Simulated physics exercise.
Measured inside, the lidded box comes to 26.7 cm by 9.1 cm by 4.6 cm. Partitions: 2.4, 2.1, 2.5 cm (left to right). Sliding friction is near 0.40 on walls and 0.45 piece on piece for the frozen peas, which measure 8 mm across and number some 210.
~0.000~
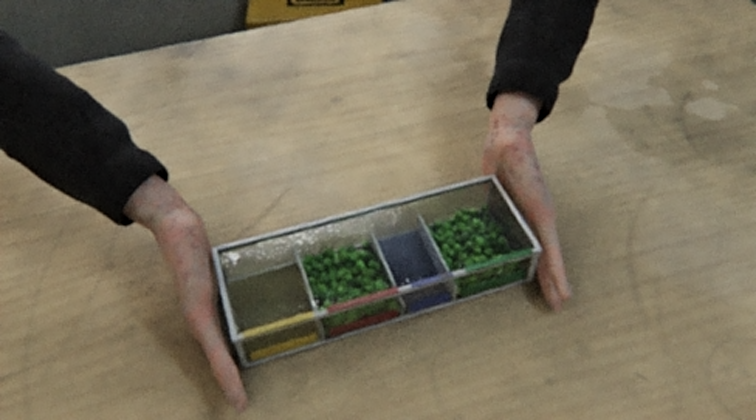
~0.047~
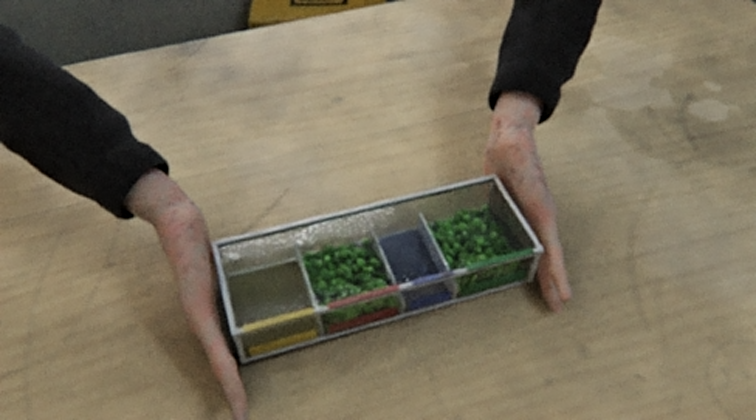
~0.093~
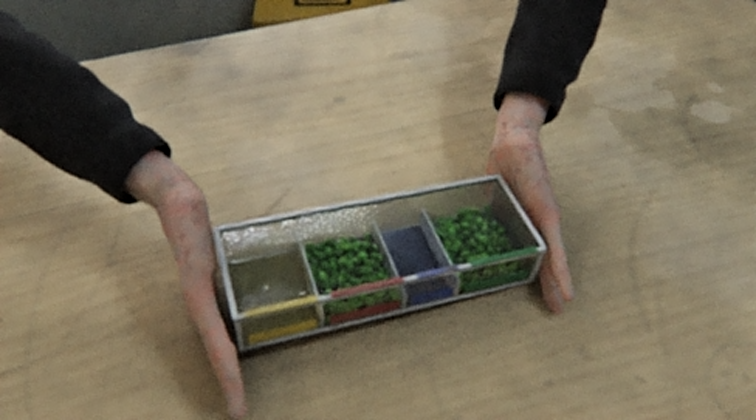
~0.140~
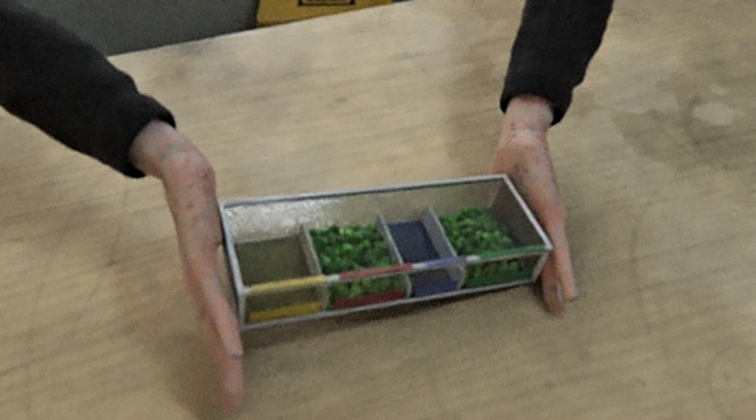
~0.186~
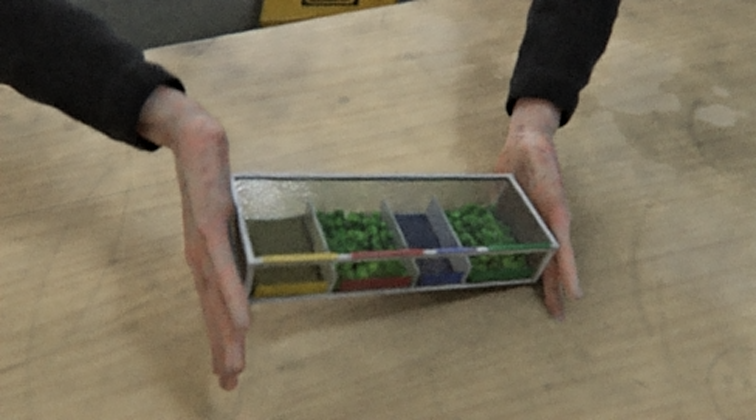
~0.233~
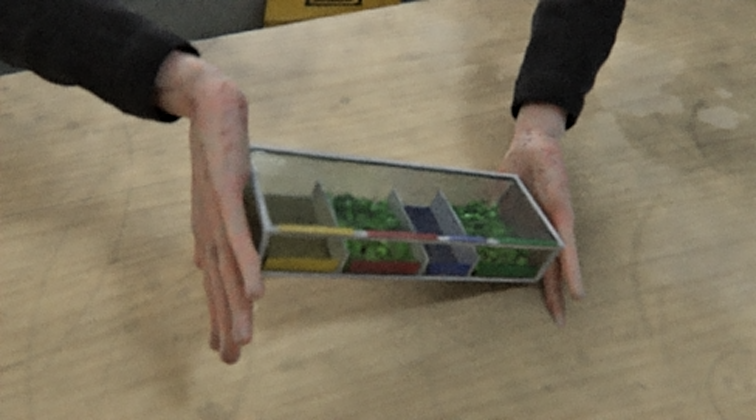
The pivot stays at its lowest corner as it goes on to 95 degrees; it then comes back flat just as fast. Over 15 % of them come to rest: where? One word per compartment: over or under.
Red compartment under, blue compartment under, green compartment over, yellow compartment under.
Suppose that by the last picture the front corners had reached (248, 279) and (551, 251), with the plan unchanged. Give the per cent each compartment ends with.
Final per cent - red: 5; blue: 0; green: 95; yellow: 0.
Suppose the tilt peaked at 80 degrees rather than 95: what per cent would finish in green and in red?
Green 75; red 15.
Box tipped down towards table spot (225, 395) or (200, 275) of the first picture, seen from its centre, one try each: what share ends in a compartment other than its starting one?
Estimate: Some 75 % and some 85 % respectively.
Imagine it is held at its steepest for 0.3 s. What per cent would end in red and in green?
You'd end up with red at 0 per cent and green at 100 per cent.
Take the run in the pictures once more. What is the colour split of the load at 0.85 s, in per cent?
You'd find red at 20, blue at 20, green at 60 and yellow at 0 per cent.
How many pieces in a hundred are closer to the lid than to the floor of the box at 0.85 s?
Roughly 60 per cent.
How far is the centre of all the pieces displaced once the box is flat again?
About 7.0 cm.
Then, at 0.85 s, tilt 94 degrees; red 20 %, blue 20 %, green 60 %.
After 1.26 s, tilt 40 degrees; green 100 %.
After 1.76 s, tilt 0 degrees; green 100 %.
By 2.2 s all is still; red 0 %, blue 0 %, green 100 %, yellow 0 %.
